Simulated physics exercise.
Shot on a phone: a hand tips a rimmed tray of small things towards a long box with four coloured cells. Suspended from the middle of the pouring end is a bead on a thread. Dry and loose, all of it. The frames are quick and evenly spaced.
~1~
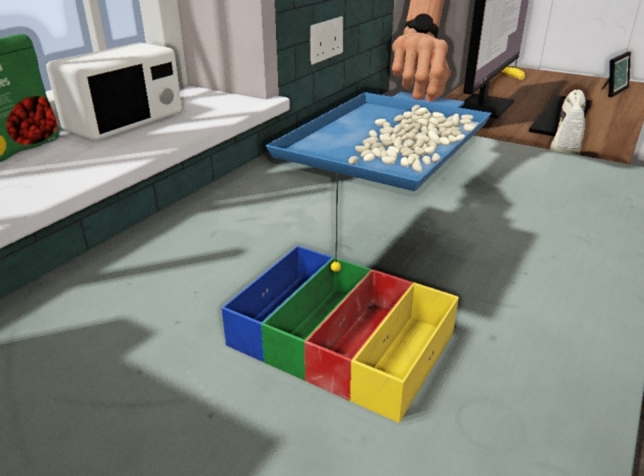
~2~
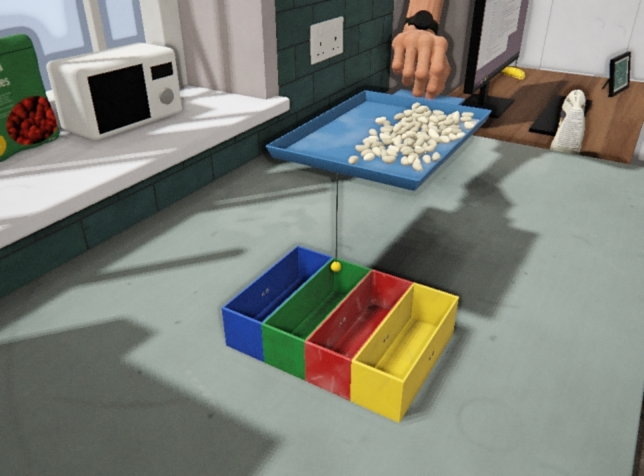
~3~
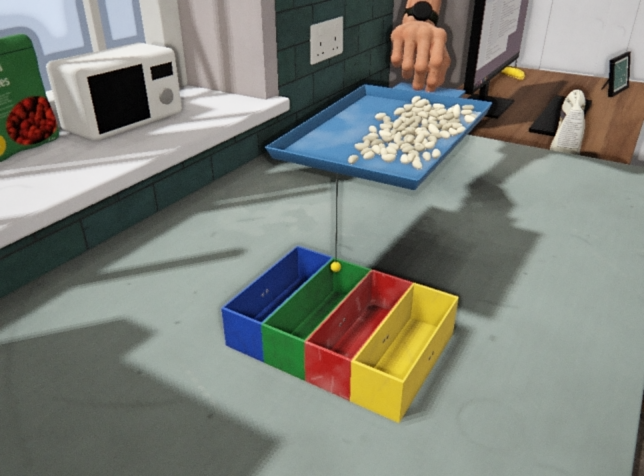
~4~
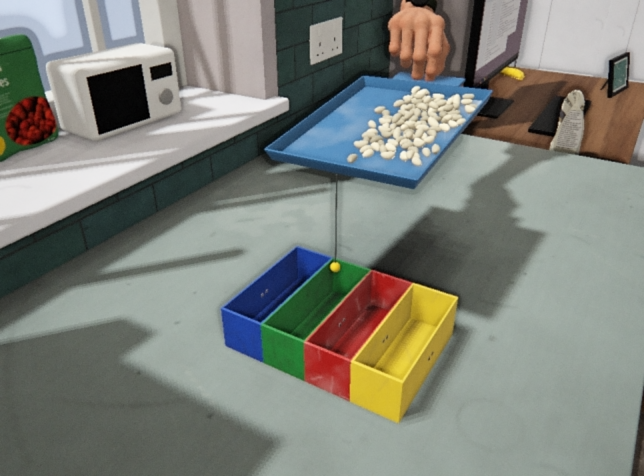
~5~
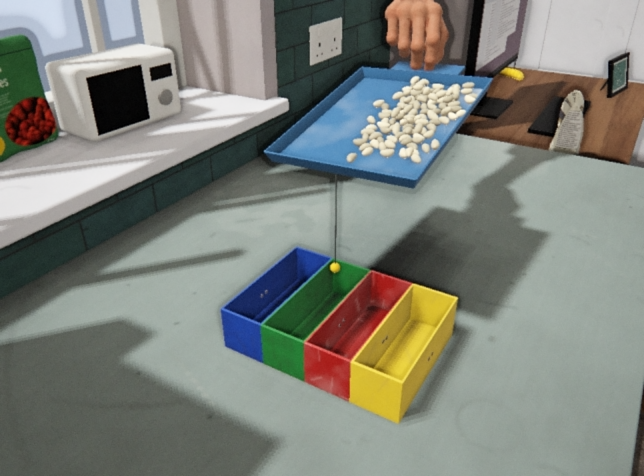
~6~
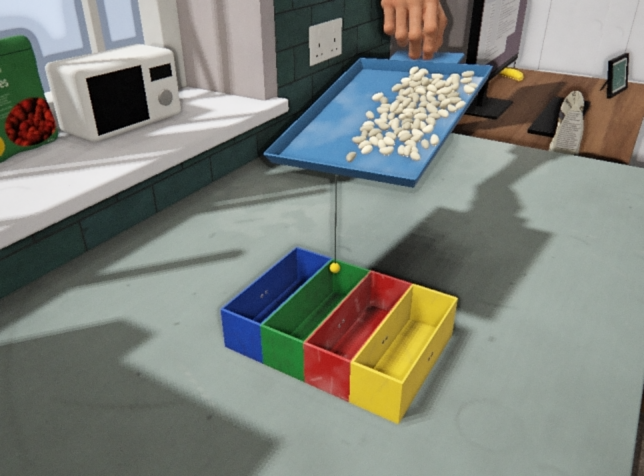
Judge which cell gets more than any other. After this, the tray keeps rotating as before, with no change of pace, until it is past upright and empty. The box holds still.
Most goes to the blue cell.
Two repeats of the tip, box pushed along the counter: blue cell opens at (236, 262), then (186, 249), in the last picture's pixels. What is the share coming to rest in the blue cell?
Roughly 10 per cent, then roughly 0 per cent.
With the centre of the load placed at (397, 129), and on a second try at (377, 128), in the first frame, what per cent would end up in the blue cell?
Estimate: 40 % first, 30 % second.
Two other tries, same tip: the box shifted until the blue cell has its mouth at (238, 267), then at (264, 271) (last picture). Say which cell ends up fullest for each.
That green cell first, that blue cell second.
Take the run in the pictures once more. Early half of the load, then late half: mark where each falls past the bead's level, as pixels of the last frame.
Starting near (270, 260), moving on to near (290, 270).
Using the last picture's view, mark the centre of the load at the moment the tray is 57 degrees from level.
I'd put the middle of the pieces at roughly (316, 154).
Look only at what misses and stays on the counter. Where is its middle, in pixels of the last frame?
Roughly at (229, 304).
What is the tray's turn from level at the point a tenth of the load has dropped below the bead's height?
Around 60° of tilt.
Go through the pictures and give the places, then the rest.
The first picture shows corners of the pouring end at (272, 145) and (416, 178), level; middle of the load at (415, 133), white beans; bead on its thread at (336, 267); blue cell at (243, 331); green cell at (284, 348); red cell at (328, 367); yellow cell at (376, 387).
The second picture shows corners of the pouring end at (272, 145) and (416, 178), level; middle of the load at (415, 131).
The third picture shows corners of the pouring end at (272, 146) and (415, 177), tipped barely, lowest at the left corner; middle of the load at (415, 127).
The fourth picture shows corners of the pouring end at (271, 148) and (414, 176), tipped a little, lowest at the left corner; middle of the load at (414, 120).
The fifth picture shows corners of the pouring end at (270, 150) and (413, 176), tipped a little, lowest at the left corner; middle of the load at (414, 113).
The sixth picture shows corners of the pouring end at (269, 152) and (412, 176), tipped clearly, lowest at the left corner; middle of the load at (413, 106); blue cell at (242, 332); green cell at (283, 350); red cell at (327, 368); yellow cell at (376, 389).
Soon, tray tipped steeply; most on the tray; a stray few in the green cell; a stray few in the red cell; a stray few in the blue cell; a small part falling or outside the box.
A while on, tray tipped right over; about a quarter on the tray; about a quarter in the blue cell; a small part in the green cell; a stray few in the red cell; about half falling or outside the box.
Towards the end, tray tipped past a quarter turn; about a third in the blue cell; about a quarter in the green cell; a small part in the red cell; about a quarter falling or outside the box.
Finally, tray tipped past a quarter turn; about a third in the blue cell; about a quarter in the green cell; a small part in the red cell; none in the yellow cell; about a quarter outside the box.
